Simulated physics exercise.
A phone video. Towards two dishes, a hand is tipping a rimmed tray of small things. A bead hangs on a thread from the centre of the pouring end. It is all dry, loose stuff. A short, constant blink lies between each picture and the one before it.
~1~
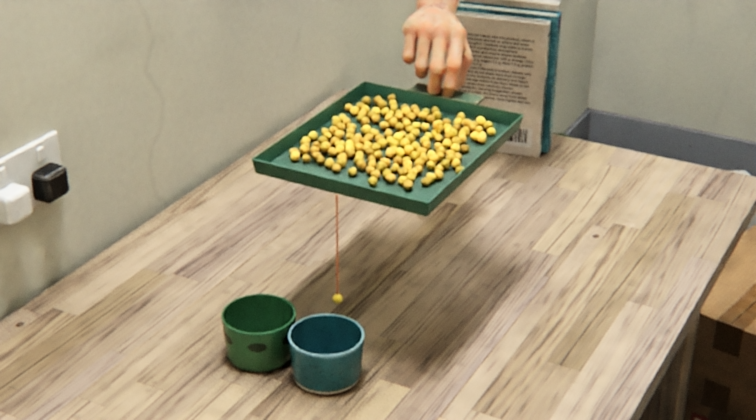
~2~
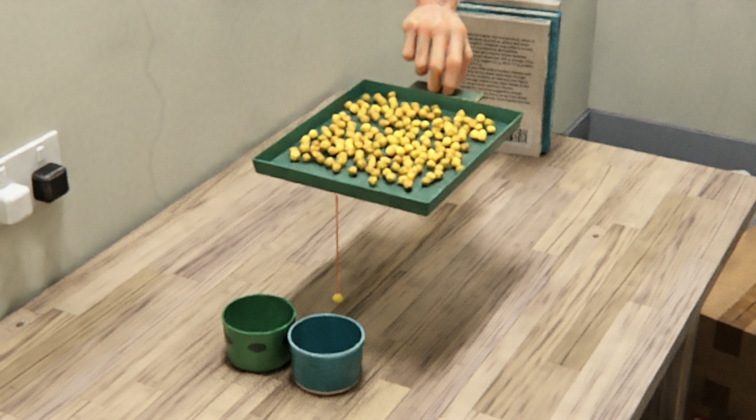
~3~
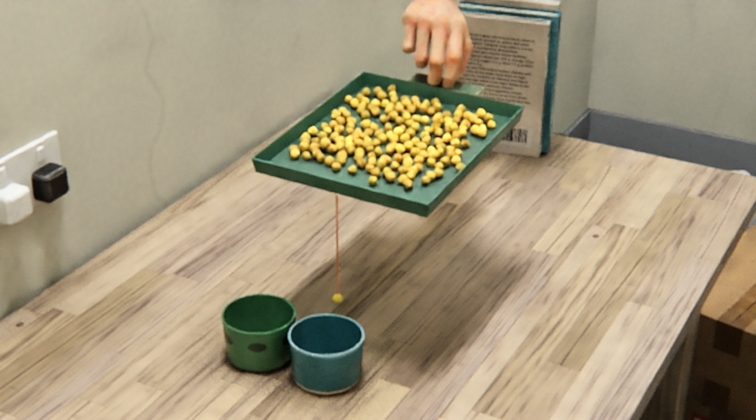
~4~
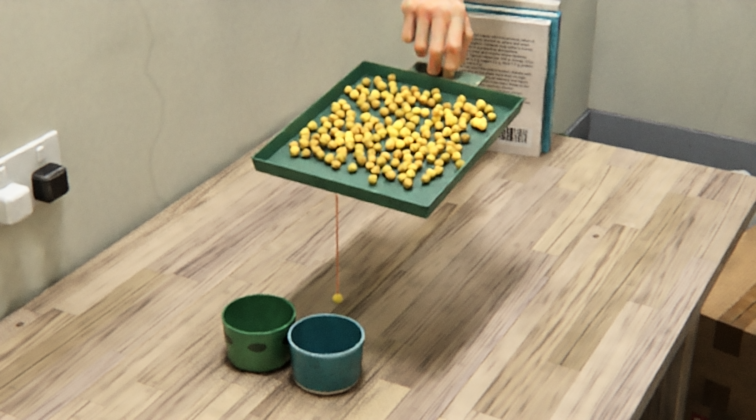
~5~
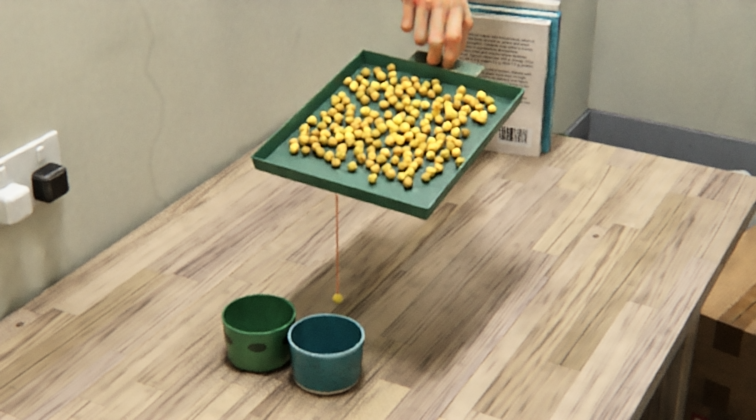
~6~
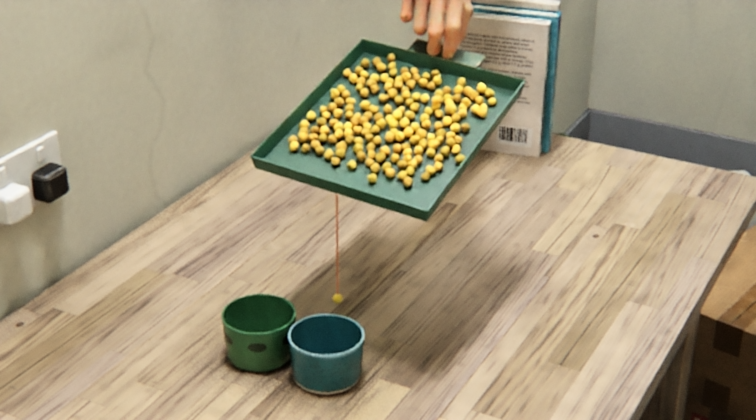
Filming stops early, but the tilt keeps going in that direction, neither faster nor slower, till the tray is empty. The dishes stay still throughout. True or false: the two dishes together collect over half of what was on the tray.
False, they collect less than half.
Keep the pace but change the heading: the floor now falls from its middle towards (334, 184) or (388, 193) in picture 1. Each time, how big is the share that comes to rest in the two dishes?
First heading roughly 60 %, second roughly 20 %.
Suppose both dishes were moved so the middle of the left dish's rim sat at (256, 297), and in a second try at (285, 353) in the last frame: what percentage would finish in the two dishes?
Approximately 10 percent, followed by approximately 20 percent.
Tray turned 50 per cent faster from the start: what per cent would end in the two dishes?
Something like 30 percent, give or take.
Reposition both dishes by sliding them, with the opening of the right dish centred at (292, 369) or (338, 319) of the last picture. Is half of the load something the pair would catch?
First under half, then below a half.
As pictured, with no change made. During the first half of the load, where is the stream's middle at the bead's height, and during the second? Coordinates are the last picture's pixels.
Near (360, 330) and later near (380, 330).
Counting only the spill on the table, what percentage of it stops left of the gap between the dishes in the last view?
Looks to be around 20 per cent of the spill.
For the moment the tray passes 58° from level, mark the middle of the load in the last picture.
The load's middle is around (376, 153).
Shortly afterwards, tray tipped steeply; all but a few on the tray; only a few in the air.
Next, tray tipped right over; all but a few on the tray; only a few in the right dish; only a few outside both.
Some moments later, tray tipped past a quarter turn; near a quarter in the right dish; only a few in the left dish; the bulk outside both.
In the end, tray tipped past a quarter turn; near a quarter in the right dish; only a few in the left dish; the bulk outside both.
